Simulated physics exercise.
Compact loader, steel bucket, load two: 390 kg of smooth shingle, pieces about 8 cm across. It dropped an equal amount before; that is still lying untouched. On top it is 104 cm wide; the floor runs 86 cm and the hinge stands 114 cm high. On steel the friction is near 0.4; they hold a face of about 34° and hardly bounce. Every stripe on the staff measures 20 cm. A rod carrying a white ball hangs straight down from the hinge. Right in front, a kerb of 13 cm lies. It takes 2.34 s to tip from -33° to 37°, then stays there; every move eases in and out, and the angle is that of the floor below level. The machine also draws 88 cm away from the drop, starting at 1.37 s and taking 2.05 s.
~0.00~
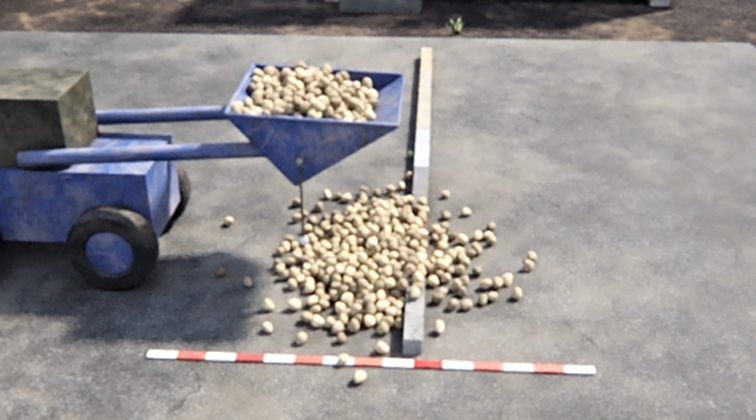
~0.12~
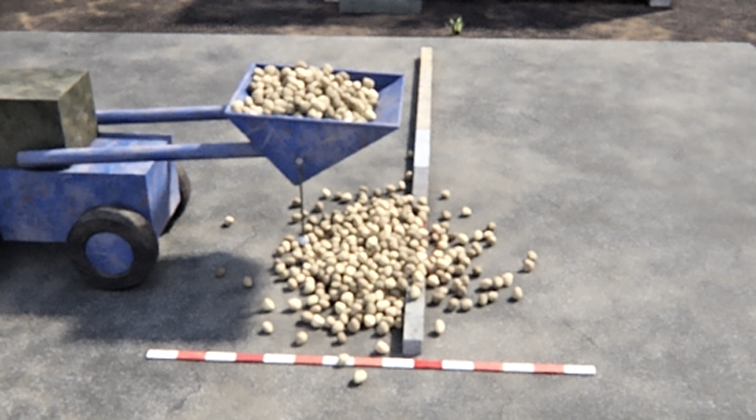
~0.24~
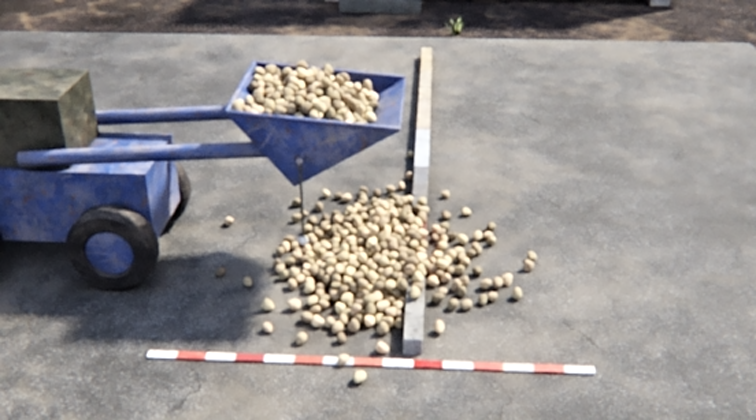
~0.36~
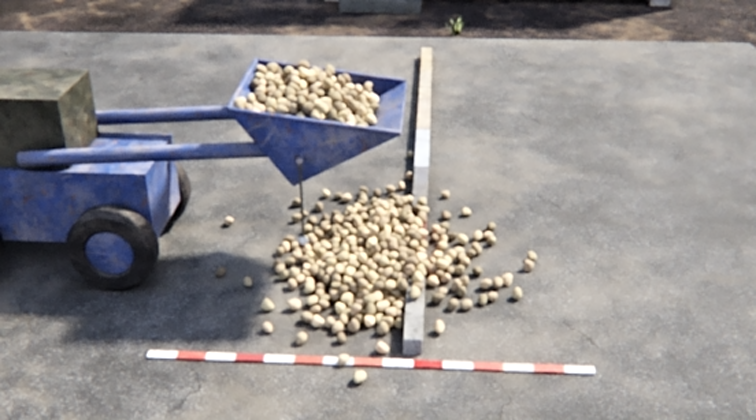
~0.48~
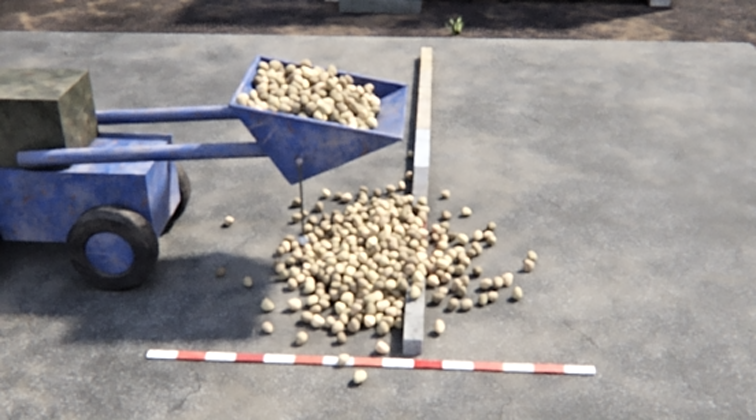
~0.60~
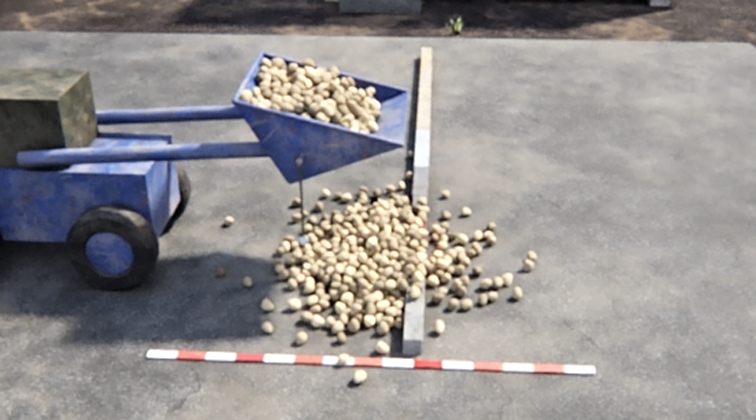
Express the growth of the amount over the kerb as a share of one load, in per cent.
Roughly 38 per cent of a load.
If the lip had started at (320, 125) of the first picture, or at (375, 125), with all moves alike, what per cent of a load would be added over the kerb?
The first would add around 0 per cent, the second around 20 per cent.
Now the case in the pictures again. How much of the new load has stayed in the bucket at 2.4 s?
About 5 per cent.
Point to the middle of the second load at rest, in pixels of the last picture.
Their middle is at about (390, 243).
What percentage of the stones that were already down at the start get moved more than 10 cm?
Close to 15 per cent.
After 1.8 s the floor is at 26°; in per cent of one load, 77 in the bucket, 112 on this side of the kerb, 12 over the kerb; the foremost stones are at (506, 259).
After 2.4 s the floor is at 37°; in per cent of one load, 4 in the bucket, 154 on this side of the kerb, 43 over the kerb; the foremost stones are at (543, 270).
After 3.9 s the floor is at 37°; in per cent of one load, 0 in the bucket, 153 on this side of the kerb, 47 over the kerb; the foremost stones are at (570, 285).
After 6.5 s the floor is at 37°; in per cent of one load, 0 in the bucket, 153 on this side of the kerb, 47 over the kerb; the foremost stones are at (570, 285). Net gain over the kerb, 38.
